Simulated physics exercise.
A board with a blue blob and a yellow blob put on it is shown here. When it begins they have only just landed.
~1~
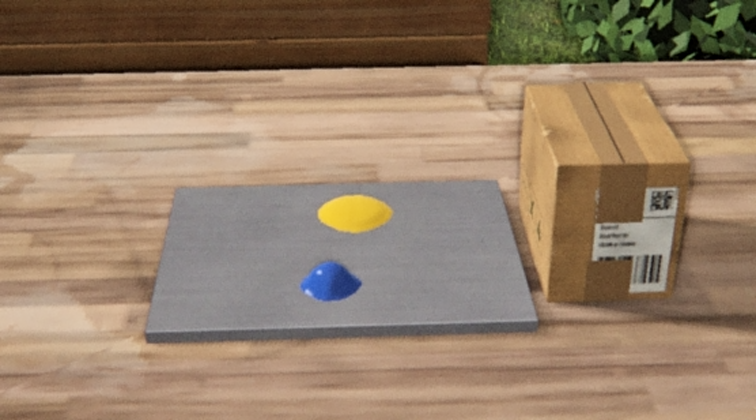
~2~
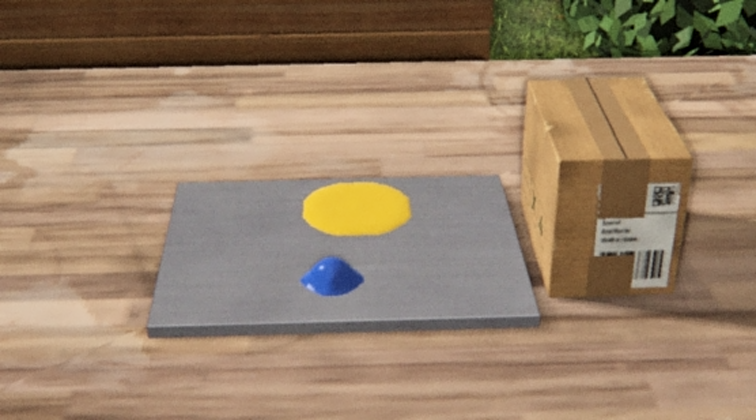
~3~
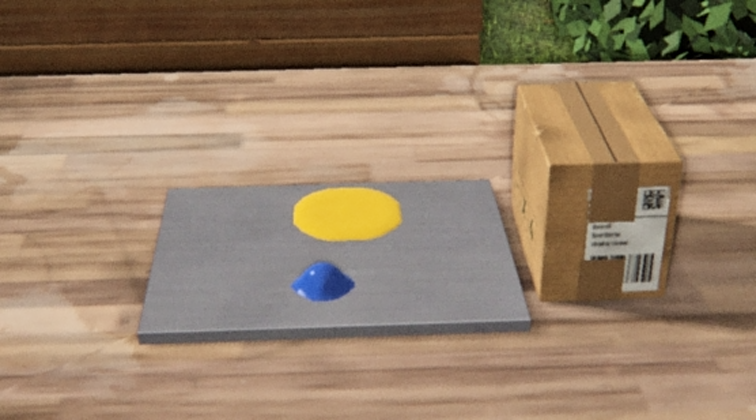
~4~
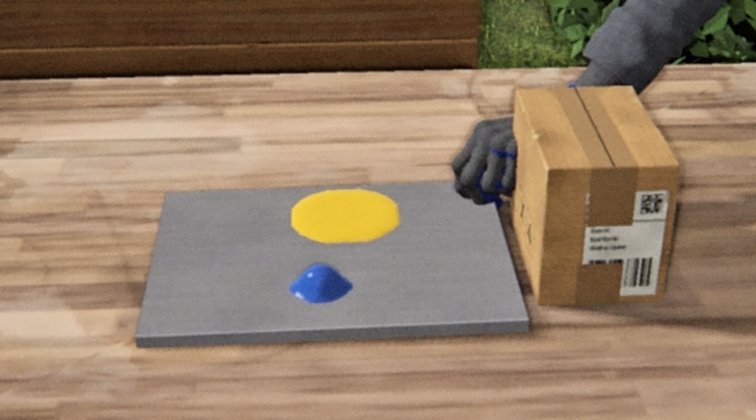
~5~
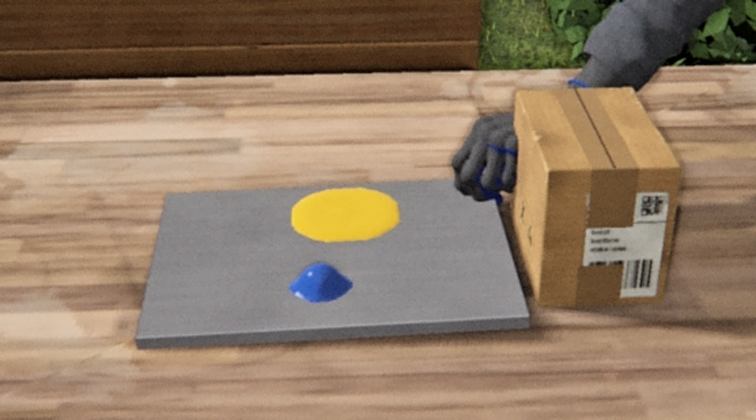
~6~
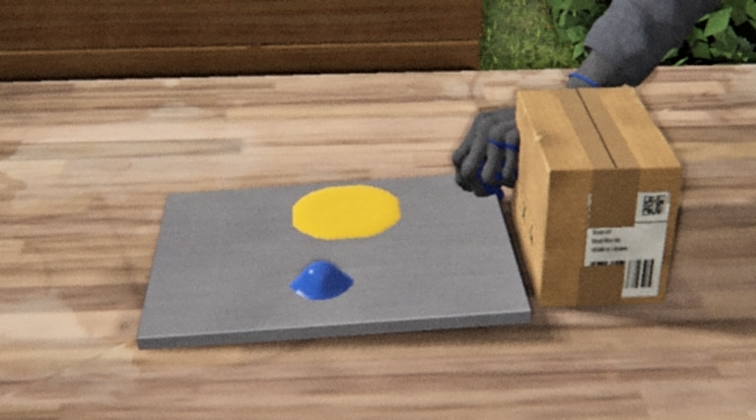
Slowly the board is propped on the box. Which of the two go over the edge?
Blue blob stays put; yellow blob slips off.
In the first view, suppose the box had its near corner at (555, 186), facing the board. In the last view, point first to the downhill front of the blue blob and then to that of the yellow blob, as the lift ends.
First (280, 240), next (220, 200).
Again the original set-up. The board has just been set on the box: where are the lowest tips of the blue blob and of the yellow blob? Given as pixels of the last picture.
(271, 232), then (205, 199).
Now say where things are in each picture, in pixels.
The board lies flat; blue blob (330, 274) a tall heap; yellow blob (355, 210) a low mound; box (617, 235), in the first frame.
They settle; blue blob (332, 269) a tall heap; yellow blob (357, 207) spread thin, in the second frame.
At rest; blue blob (323, 274) a tall heap; yellow blob (348, 212) spread thin, in the third frame.
A hand takes the end; blue blob (321, 276) a tall heap; yellow blob (346, 214) spread thin, in the fourth frame.
The end is rising; blue blob (320, 276) a tall heap; yellow blob (346, 213) spread thin, in the fifth frame.
The board slopes by about 3°; blue blob (321, 273) a tall heap; yellow blob (346, 210) spread thin; box (609, 239), in the sixth frame.
A moment on, slope about 27°; the blue blob has not moved; the yellow blob has crept down a long way.
Further on, the blue blob has not moved; the yellow blob is dripping off the low end.
When it is over, slope about 27°; the blue blob has not moved; the yellow blob is dripping off the low end.
